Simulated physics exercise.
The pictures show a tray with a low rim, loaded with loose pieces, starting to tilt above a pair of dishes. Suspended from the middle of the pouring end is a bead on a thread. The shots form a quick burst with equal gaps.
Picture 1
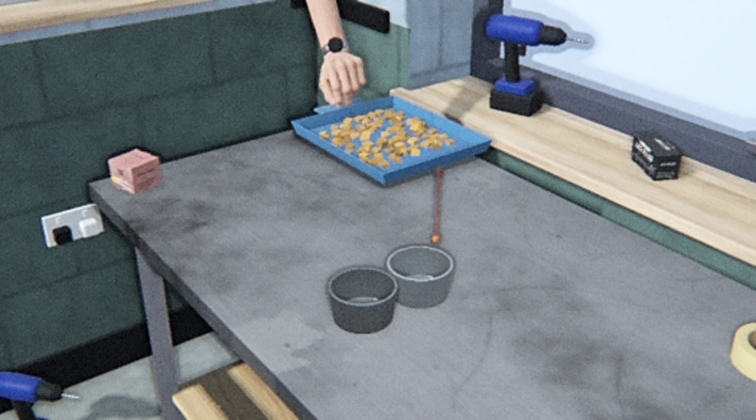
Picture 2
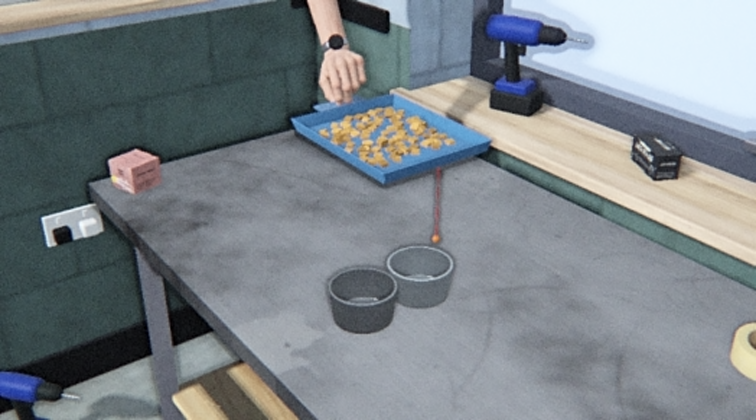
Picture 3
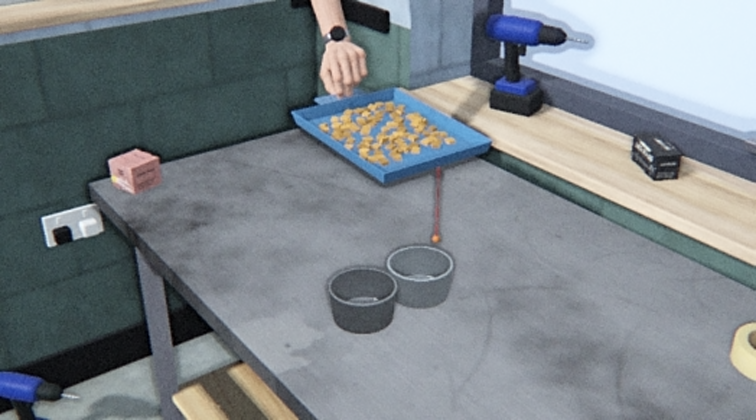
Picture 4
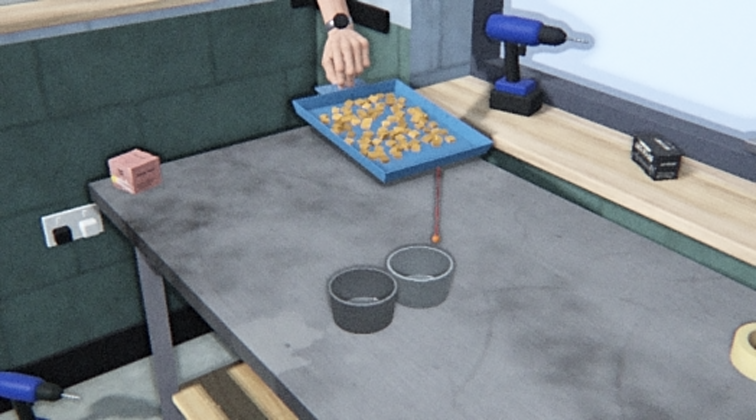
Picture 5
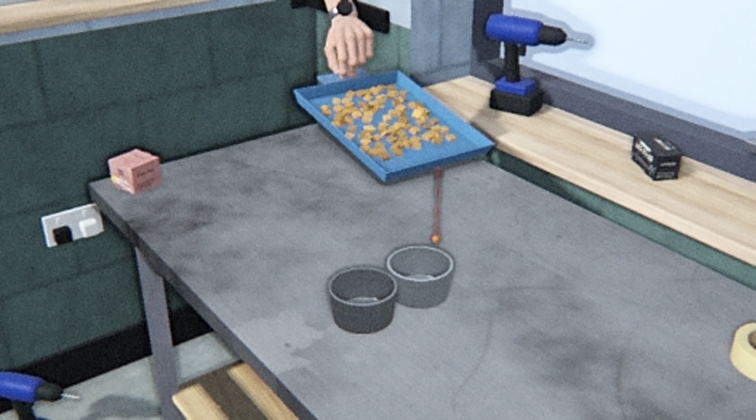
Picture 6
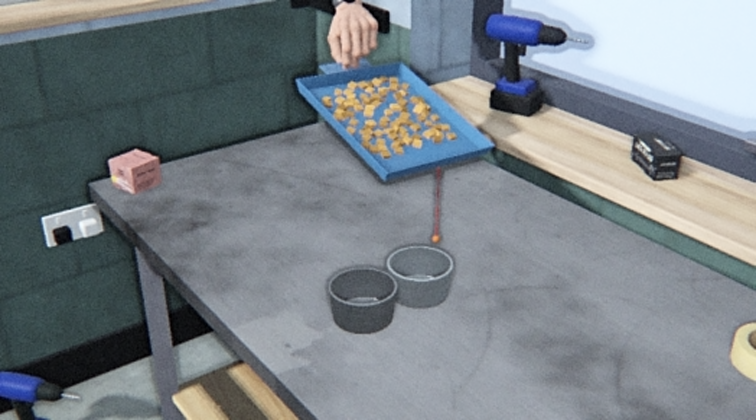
The clip opens on a blue tray of cereal squares held level above a grey workbench, with two dishes below and a bead hanging on a thread. A hand wearing a dark watch then slowly raises the tray's far end, tilting it toward the near edge, its right corner lowest, while the dishes stay still.
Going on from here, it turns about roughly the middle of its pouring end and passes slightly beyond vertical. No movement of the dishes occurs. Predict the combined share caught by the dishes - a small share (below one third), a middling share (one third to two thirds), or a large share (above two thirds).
A small share, below one third.
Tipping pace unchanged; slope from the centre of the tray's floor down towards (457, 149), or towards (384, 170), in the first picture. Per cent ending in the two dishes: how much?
About 0 and 40 percent.
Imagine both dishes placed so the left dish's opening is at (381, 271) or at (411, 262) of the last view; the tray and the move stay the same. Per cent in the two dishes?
You'd get 10 in a hundred the first time and 50 in a hundred the second.
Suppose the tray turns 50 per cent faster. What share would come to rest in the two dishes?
About 10 %.
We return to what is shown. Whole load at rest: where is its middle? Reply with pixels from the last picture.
I'd mark it at roughly (487, 279).
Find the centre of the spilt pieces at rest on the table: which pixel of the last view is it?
Look around pixel (493, 279).
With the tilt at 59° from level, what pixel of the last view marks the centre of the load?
The middle of the pieces sits at roughly (448, 146).
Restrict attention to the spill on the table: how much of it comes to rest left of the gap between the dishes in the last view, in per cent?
I'd say some 0 in a hundred.
Shortly afterwards, tray tipped steeply; the whole lot on the tray.
Next, tray tipped right over; the bulk on the tray; only a few in the right dish; near a quarter outside both; a little in the air.
Some moments later, tray tipped past a quarter turn; a little in the right dish; the bulk outside both.
In the end, tray tipped past a quarter turn; none at all in the left dish; a little in the right dish; the bulk outside both.
